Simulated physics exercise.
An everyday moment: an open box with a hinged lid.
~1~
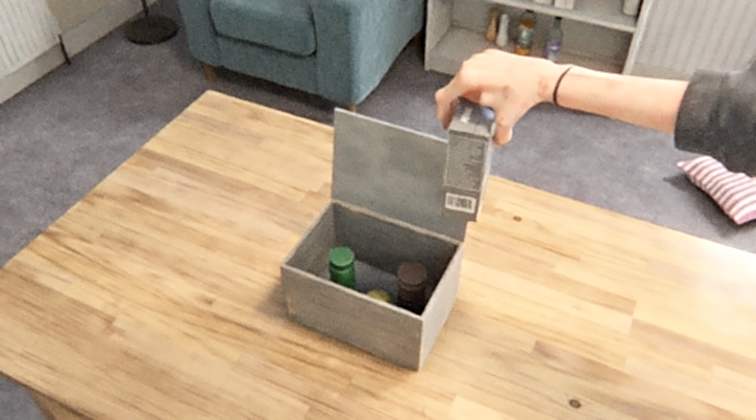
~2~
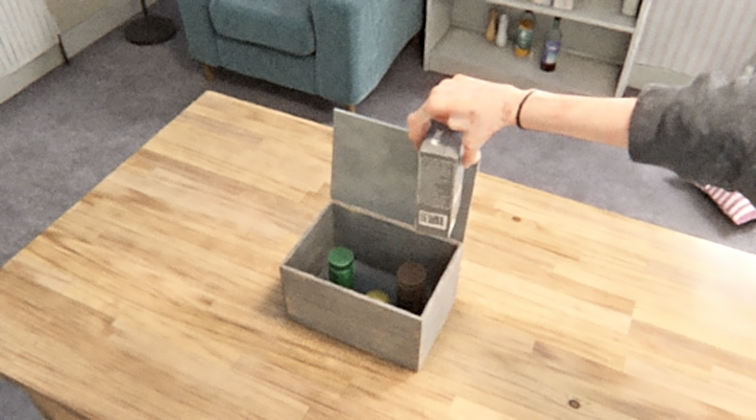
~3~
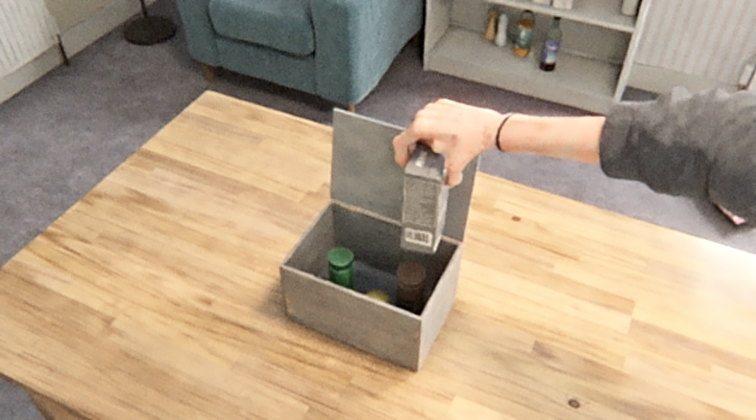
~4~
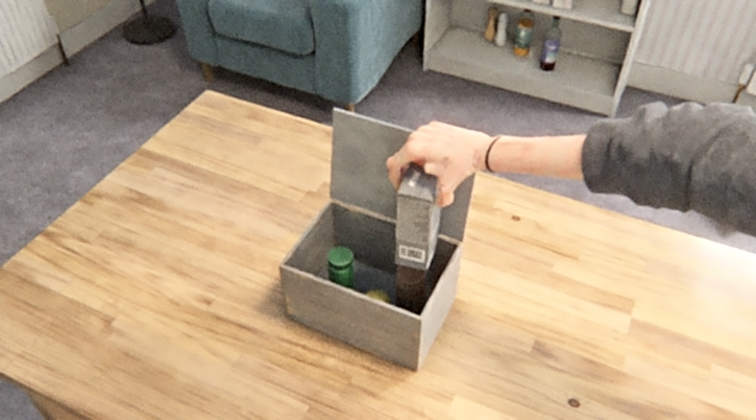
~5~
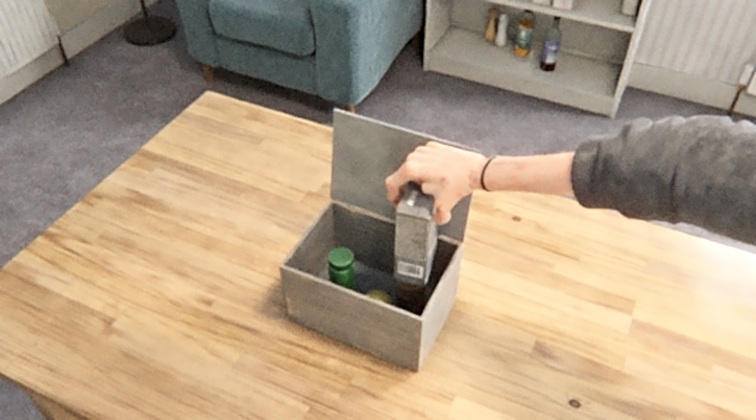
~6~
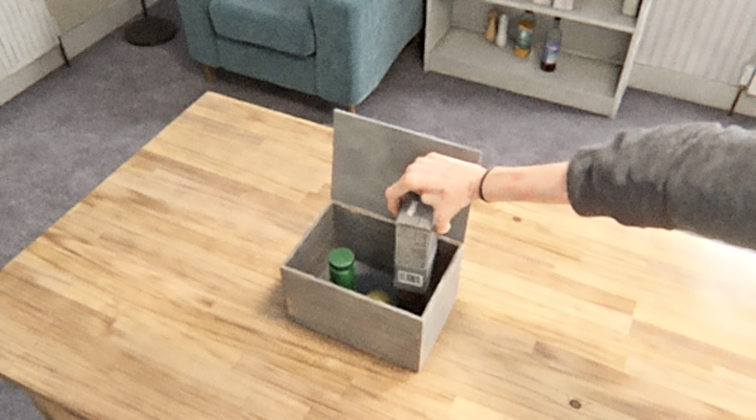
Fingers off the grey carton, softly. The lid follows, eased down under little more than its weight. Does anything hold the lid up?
The lid stays ajar.
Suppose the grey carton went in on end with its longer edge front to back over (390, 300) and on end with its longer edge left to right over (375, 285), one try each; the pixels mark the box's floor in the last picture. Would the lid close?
In the first case it shuts flat; in the second case it is held up.
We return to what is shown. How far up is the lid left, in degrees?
Some 30° above the rim.
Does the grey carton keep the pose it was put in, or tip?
The grey carton ends up tilted.
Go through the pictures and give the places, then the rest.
Coming down; grey carton (469, 162); green shaker (343, 277), in the first frame.
Coming down; grey carton (441, 181); brown shaker (411, 291), in the second frame.
Coming down; grey carton (426, 199), in the third frame.
Coming down; grey carton (419, 218); green shaker (341, 276), in the fourth frame.
Coming down; grey carton (417, 234); brown shaker (411, 291), in the fifth frame.
In place under the hand; grey carton (417, 244), in the sixth frame.
Then, 1.60 s later than the last frame, lid 65° above the rim; grey carton tilted by 6° near (413, 253); brown shaker tilted by 6°.
Then, 2.10 s later than the last frame, lid 29° above the rim; grey carton tilted by 48° near (412, 289); brown shaker tilted by 11°.
When it is over, lid 29° above the rim; lying over in the box, grey carton; the other 3 as before. End places, in pixels of the last picture, grey carton near (411, 289).
